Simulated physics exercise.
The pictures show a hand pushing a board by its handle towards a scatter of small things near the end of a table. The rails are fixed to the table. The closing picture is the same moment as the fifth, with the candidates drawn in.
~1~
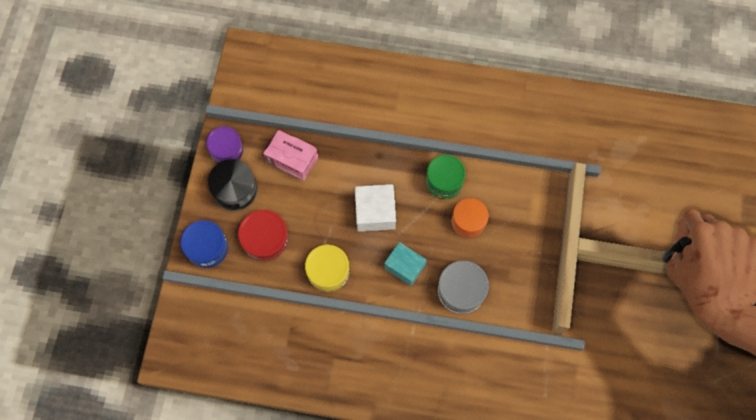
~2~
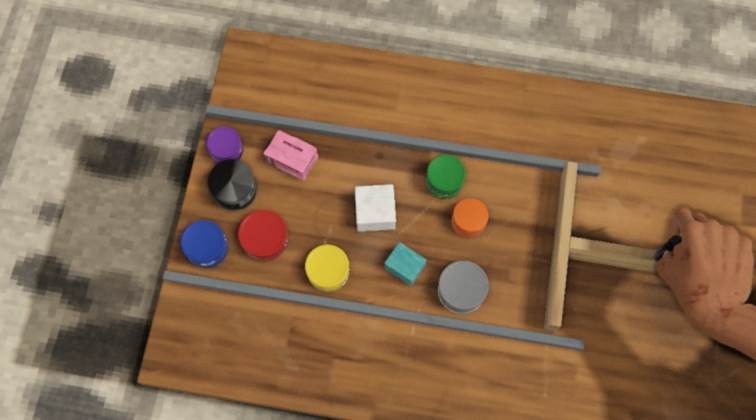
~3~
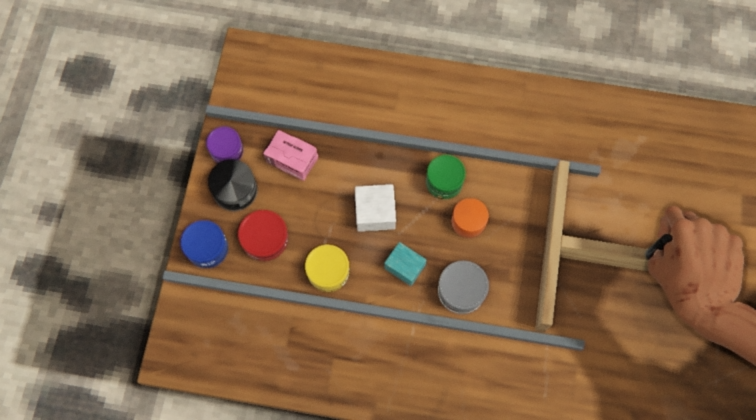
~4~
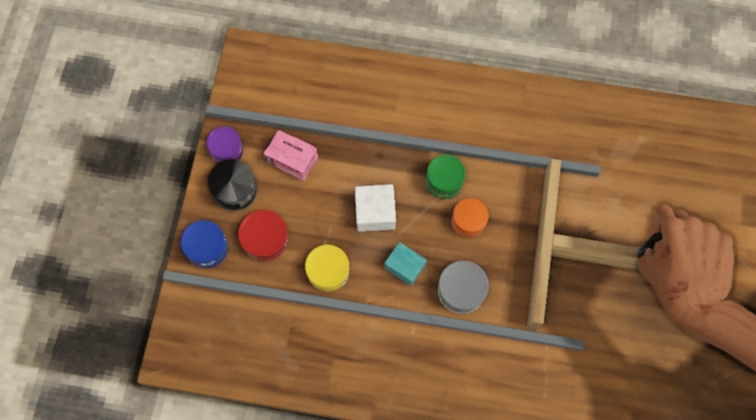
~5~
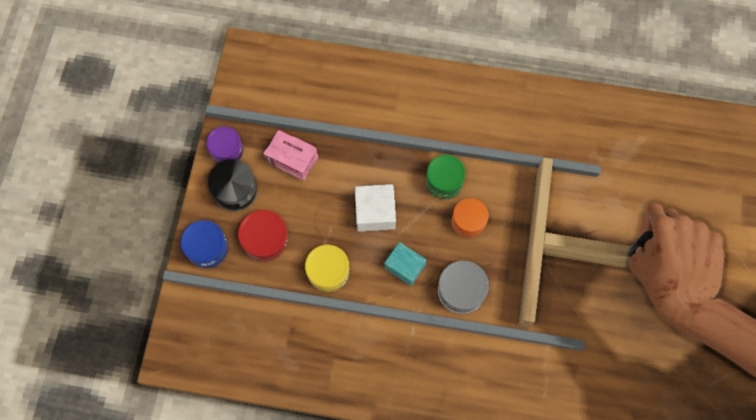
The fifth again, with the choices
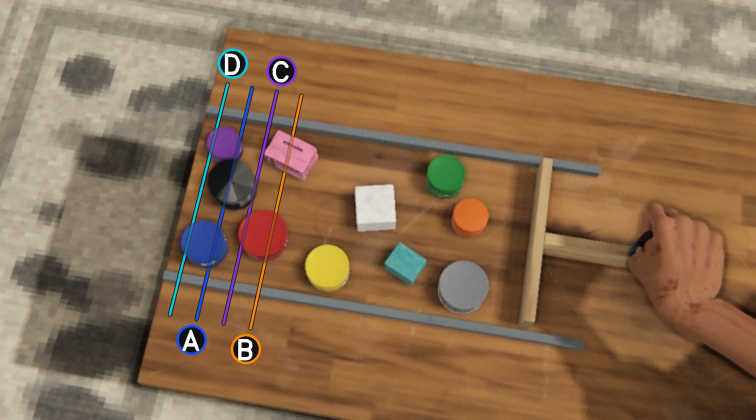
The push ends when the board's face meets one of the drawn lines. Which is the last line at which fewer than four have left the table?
It should halt at B.
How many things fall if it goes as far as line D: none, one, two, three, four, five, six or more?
In all, six or more.
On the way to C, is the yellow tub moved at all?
By then, yes.
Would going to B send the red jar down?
No.
On the marked copy, A at (226, 198); B at (277, 207); C at (251, 202); D at (200, 194).
With B. Early on, board (444, 222); grey tin (405, 278); green tub (426, 175).
Further on, board (351, 207); red jar (248, 227); pink box (282, 150).
At the end, board (278, 195); blue tub over the edge; black tin over the edge; two fallen.
As for the rest, A drops seven; C drops four; D drops ten.
